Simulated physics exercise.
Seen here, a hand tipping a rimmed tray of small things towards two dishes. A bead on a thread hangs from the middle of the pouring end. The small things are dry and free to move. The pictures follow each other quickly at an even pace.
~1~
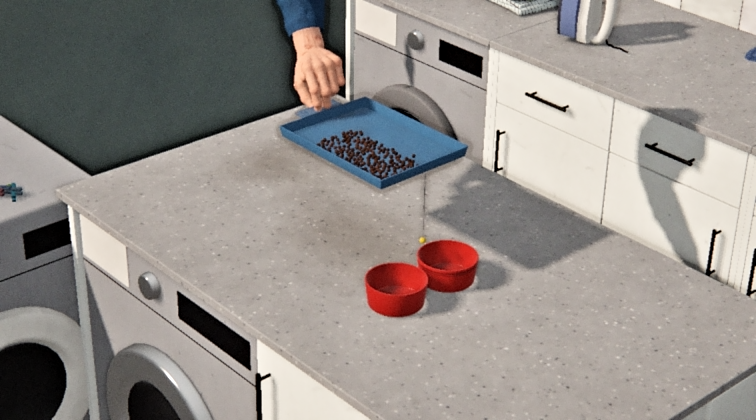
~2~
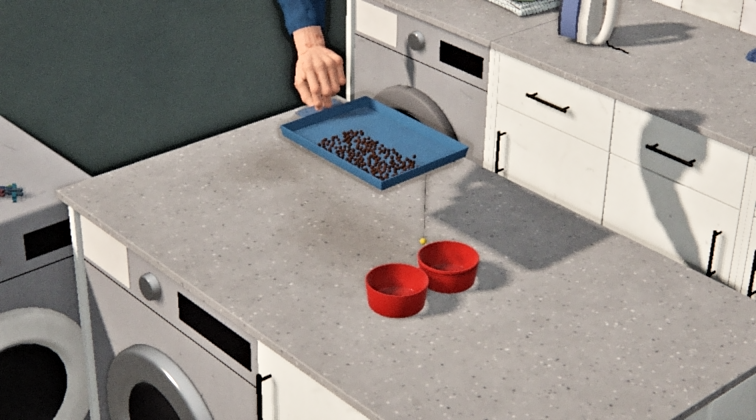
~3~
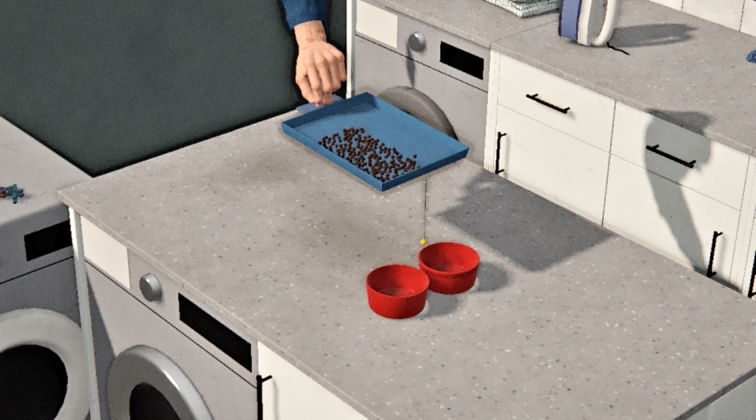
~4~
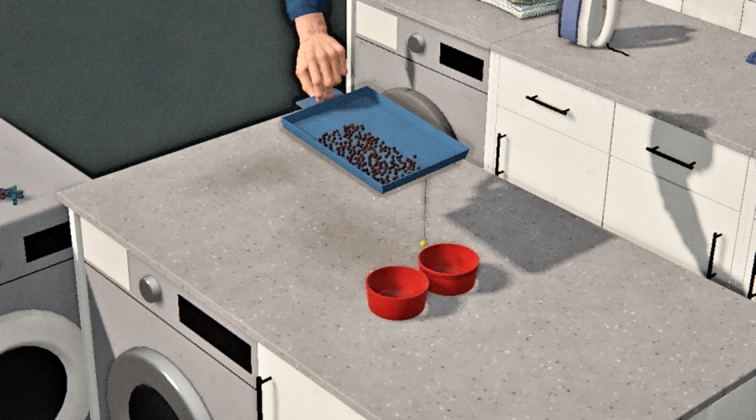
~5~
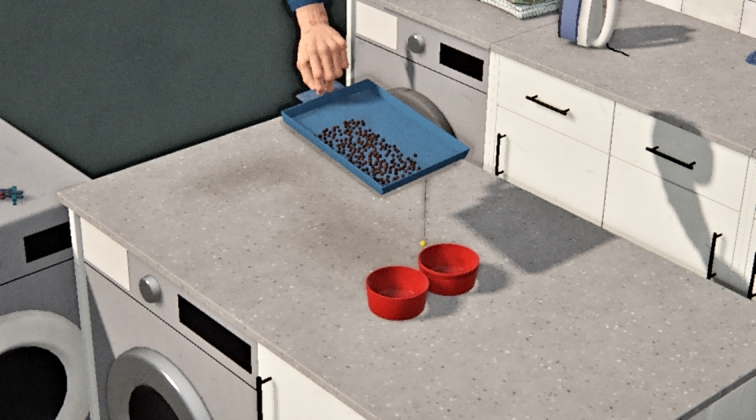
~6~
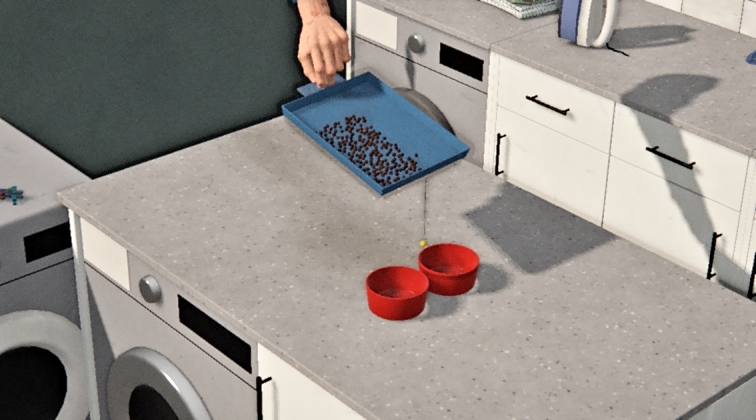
A hand in a blue sleeve holds a blue rimmed tray above a speckled grey counter, seen from above at an angle in a room with washing machines and white drawers. Small dark brown berries lie across the tray, a yellow bead hangs on a thread below its near end, and two red dishes sit beneath. The hand slowly raises the tray's far end, tilting it slightly, while the berries barely shift and the camera stays still.
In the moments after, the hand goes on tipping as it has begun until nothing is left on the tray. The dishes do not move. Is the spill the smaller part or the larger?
They take the larger part between them.
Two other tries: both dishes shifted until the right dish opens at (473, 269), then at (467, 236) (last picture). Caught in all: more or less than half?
One: Not half. Two: Not half.
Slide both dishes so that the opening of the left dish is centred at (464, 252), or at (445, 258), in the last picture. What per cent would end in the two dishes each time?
About 0 and 0 per cent.
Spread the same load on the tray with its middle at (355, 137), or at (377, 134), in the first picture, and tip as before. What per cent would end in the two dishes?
About 90 and 90 per cent.
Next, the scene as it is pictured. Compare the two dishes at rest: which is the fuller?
Fuller: The left one.
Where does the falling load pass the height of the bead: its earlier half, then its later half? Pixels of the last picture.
Early half (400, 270), late half (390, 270).
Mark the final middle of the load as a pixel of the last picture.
Around (397, 302).
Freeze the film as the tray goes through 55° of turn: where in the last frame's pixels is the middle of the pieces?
At about (390, 171).
Just after the last frame, tray tipped steeply; almost all on the tray; just a few in the air.
A moment on, tray tipped right over; roughly a third on the tray; roughly a third in the left dish; just a few in the right dish; just a few outside both; roughly a quarter in the air.
Further on, tray tipped past a quarter turn; almost all in the left dish; about a tenth in the right dish; just a few outside both.
When it is over, tray tipped past a quarter turn; almost all in the left dish; about a tenth in the right dish; just a few outside both.
